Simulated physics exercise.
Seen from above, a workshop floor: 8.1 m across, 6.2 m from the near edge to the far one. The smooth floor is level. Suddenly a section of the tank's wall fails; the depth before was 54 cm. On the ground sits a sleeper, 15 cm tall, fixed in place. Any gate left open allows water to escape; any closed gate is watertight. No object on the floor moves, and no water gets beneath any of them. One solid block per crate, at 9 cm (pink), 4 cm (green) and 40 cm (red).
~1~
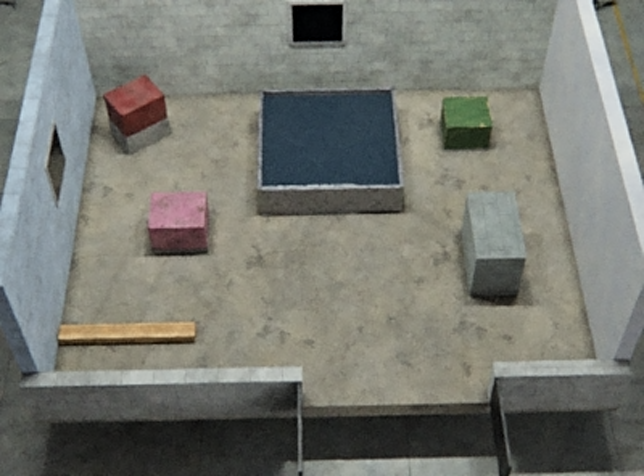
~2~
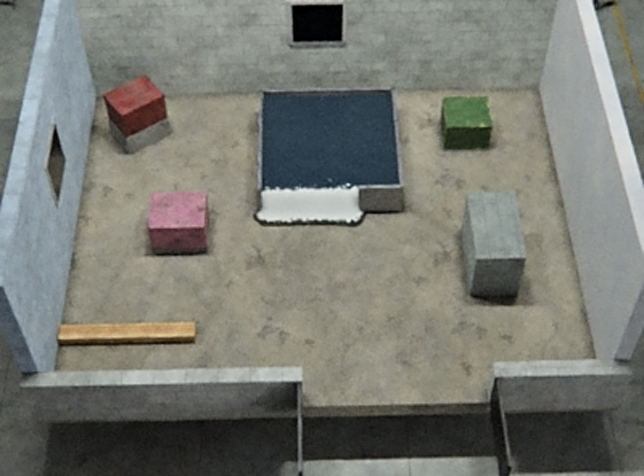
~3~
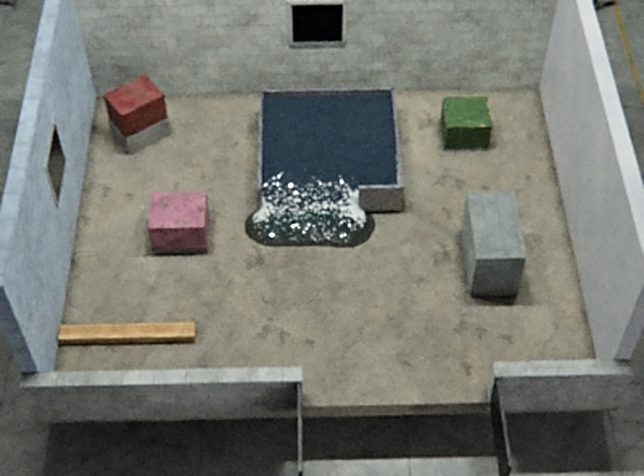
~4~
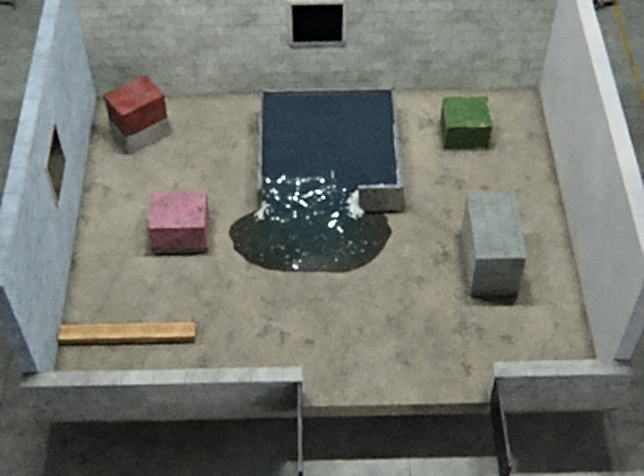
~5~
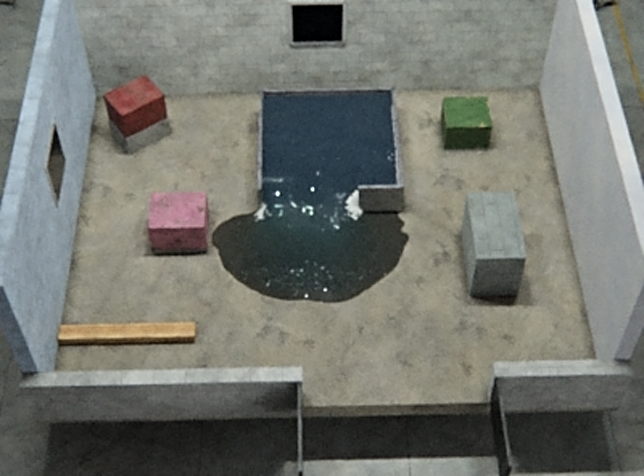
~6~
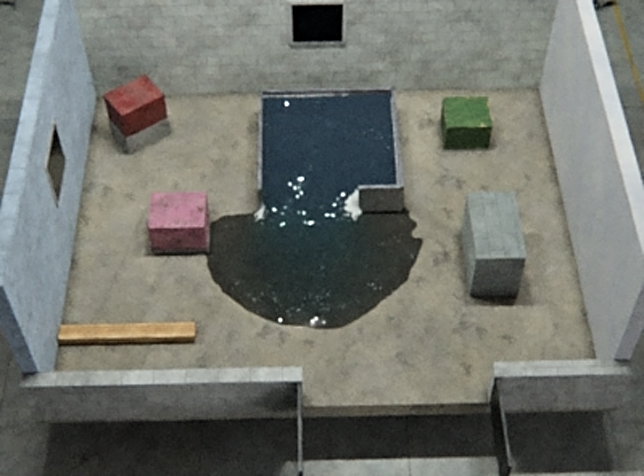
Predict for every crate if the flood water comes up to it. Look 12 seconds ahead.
My call: The pink crate ends up dry, the green crate ends up dry, the red crate ends up dry.
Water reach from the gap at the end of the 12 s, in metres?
I'd say around 5.4 m from the gap.
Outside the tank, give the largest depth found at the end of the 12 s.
Up to some 8 cm.
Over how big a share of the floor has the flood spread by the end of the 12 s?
I'd say around 80 %.
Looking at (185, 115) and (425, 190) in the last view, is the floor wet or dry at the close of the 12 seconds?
Awash, then not yet touched.
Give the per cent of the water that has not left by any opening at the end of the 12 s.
60 %.
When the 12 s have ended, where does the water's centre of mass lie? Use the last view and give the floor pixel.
About (282, 244).
A moment later water covers 25 % of the floor and is deepest (28 cm) near (296, 220); pink plinth reached, green plinth not reached, red plinth not reached.
Soon after water covers 35 % of the floor and is deepest (28 cm) near (199, 394); pink plinth reached, green plinth not reached, red plinth not reached.
Next water covers 45 % of the floor and is deepest (26 cm) near (54, 376); pink plinth reached, green plinth not reached, red plinth not reached.
Later on water covers 60 % of the floor and is deepest (14 cm) near (141, 364); pink plinth reached, green plinth not reached, red plinth reached.
At the end water covers 80 % of the floor and is deepest (8 cm) near (567, 386); highest at the pink plinth 7 cm, highest at the green plinth 0 cm, highest at the red plinth 7 cm.
